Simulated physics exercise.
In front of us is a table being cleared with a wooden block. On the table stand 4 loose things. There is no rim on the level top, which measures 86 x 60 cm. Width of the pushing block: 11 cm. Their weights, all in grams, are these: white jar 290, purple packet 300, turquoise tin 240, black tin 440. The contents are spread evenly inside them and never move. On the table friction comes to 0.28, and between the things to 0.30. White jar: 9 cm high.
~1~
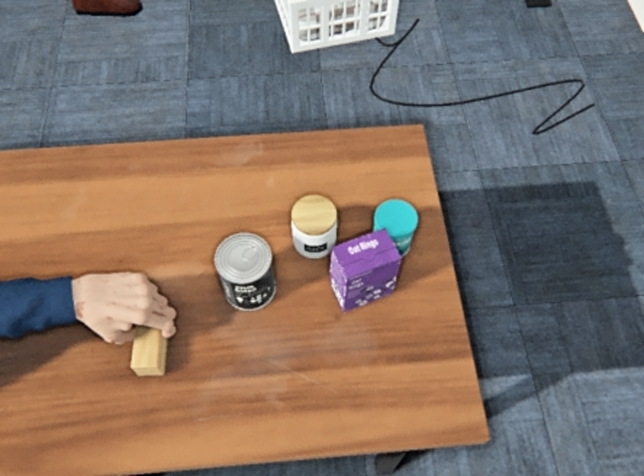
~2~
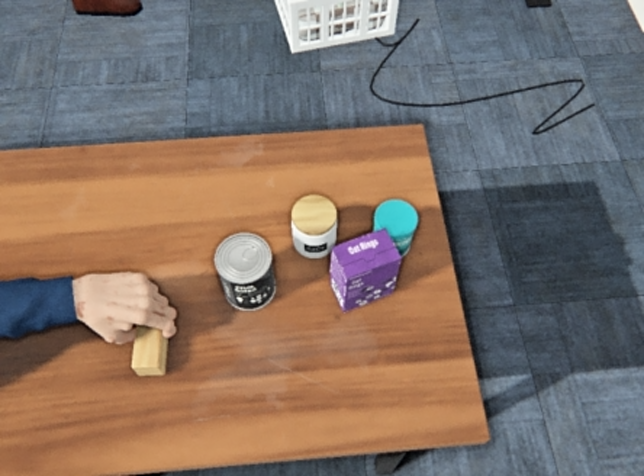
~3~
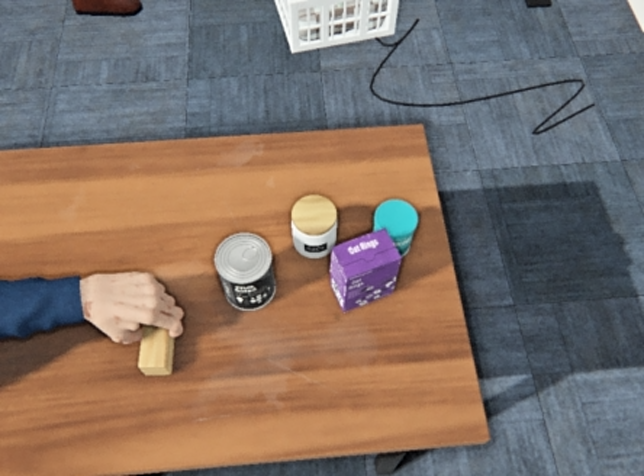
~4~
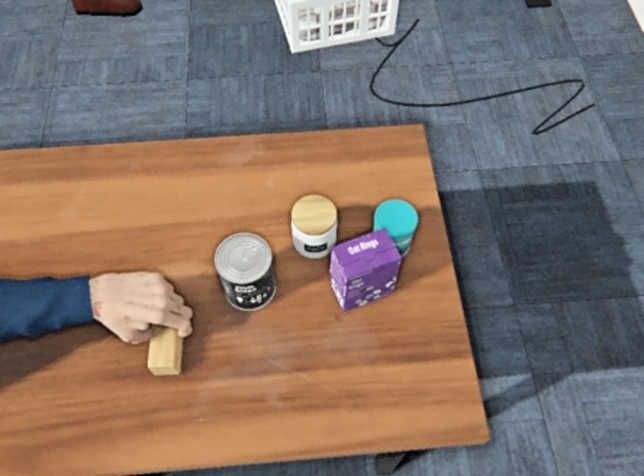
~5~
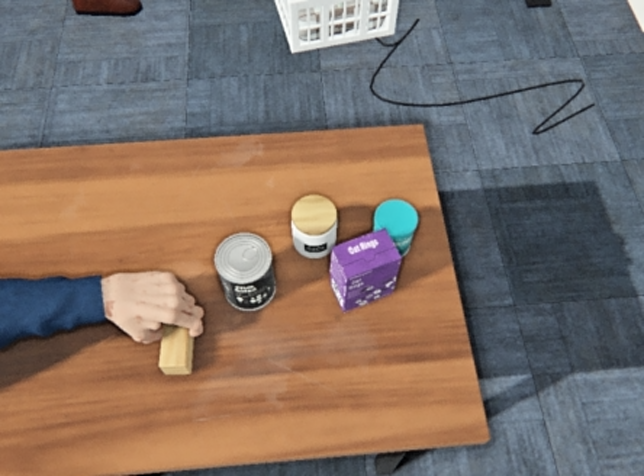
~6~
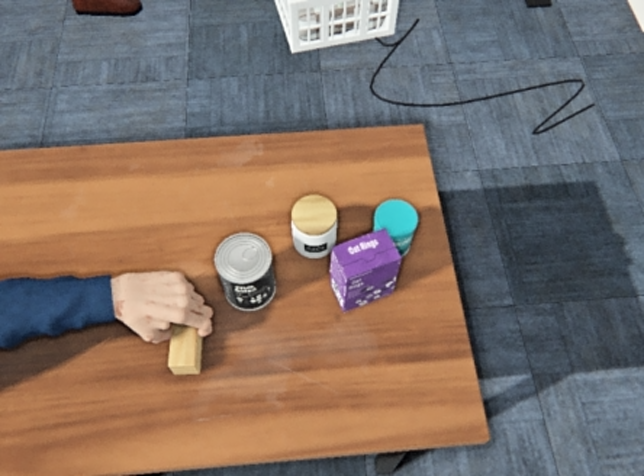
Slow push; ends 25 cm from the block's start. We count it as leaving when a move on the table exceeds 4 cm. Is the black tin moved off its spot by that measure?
No. After the push it is still close.
Then, 0.30 s past the last view, 11 cm of push.
Then, 0.60 s past the last view, 16 cm of push.
Then, 1.00 s past the last view, 23 cm of push.
Finally, all 4 still in place (within 4 cm). Final places as that camera would see them, black tin near (251, 269).
